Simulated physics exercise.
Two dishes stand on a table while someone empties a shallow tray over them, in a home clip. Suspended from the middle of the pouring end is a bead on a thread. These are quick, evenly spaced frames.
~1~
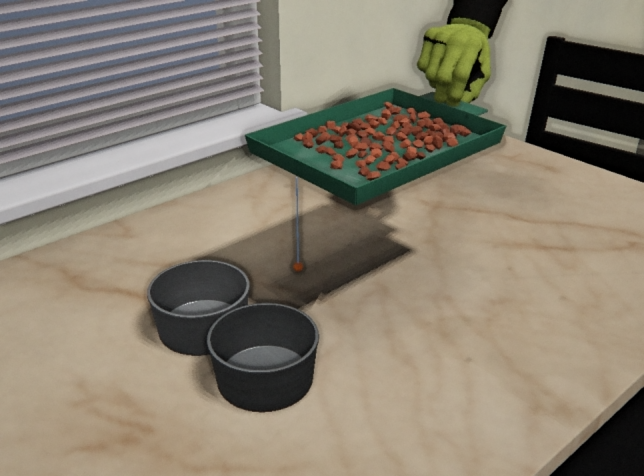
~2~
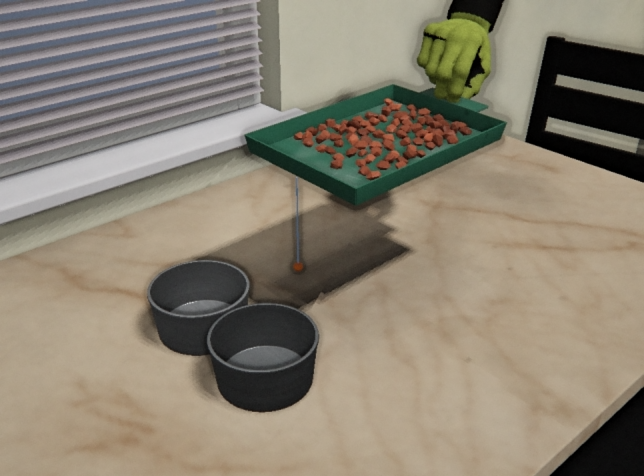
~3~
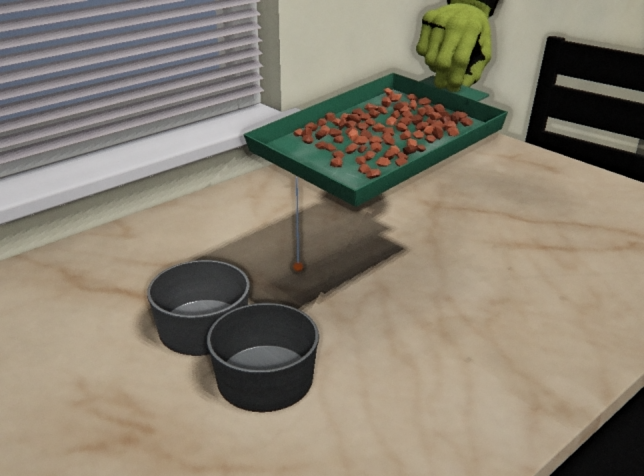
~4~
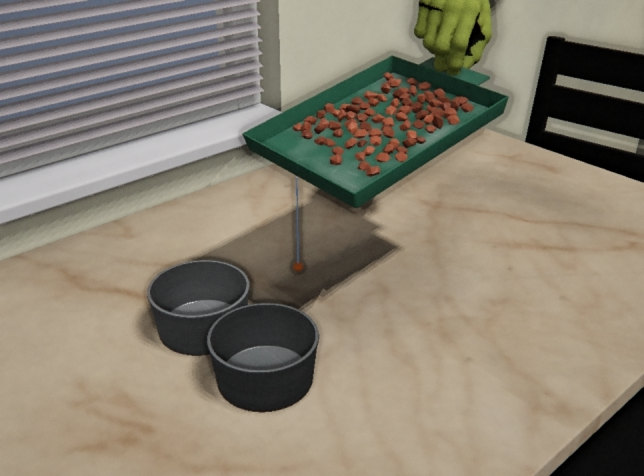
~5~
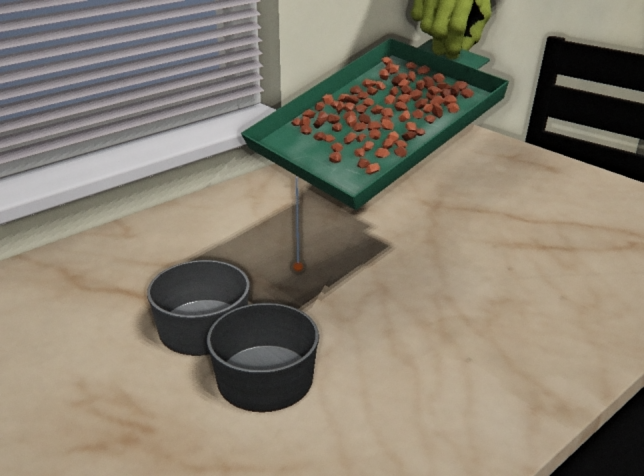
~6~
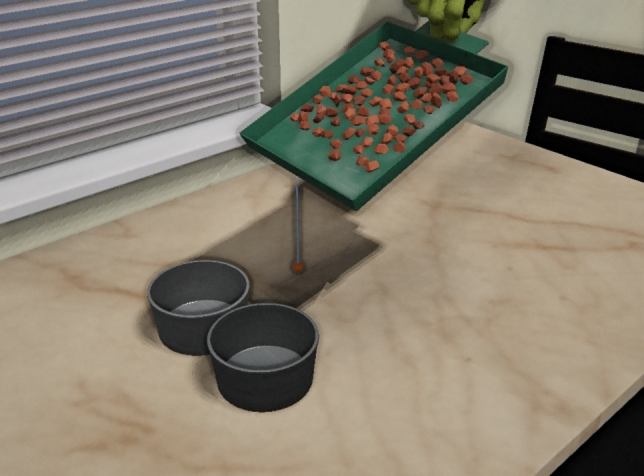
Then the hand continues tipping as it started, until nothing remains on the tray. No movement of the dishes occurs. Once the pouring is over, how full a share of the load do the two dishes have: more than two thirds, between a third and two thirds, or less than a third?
They have between a third and two thirds of it.
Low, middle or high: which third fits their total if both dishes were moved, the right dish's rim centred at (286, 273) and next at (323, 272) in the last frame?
To begin with: Under a third; after that: Under a third.
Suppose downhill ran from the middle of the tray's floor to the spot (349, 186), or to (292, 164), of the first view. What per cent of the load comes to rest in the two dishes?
You'd see roughly 10 per cent the first time and 40 per cent the second.
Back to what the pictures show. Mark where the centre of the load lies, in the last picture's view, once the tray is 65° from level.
The middle of the pieces shows up near (320, 168).
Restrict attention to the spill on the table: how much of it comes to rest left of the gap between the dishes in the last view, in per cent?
0 per cent, roughly.
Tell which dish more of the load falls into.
That's the right side.
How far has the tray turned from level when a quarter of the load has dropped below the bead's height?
Roughly 90 degrees from level.
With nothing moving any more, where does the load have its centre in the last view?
Roughly pixel (299, 365).
Just after the last frame, tray tipped steeply; almost all on the tray; about a tenth in the air.
A moment on, tray tipped past a quarter turn; roughly a third on the tray; roughly a quarter in the right dish; just a few in the left dish; roughly a quarter outside both; about a tenth in the air.
Further on, tray tipped past a quarter turn; roughly a third in the right dish; about a tenth in the left dish; roughly half outside both.
When it is over, tray tipped past a quarter turn; roughly a third in the right dish; about a tenth in the left dish; roughly half outside both.
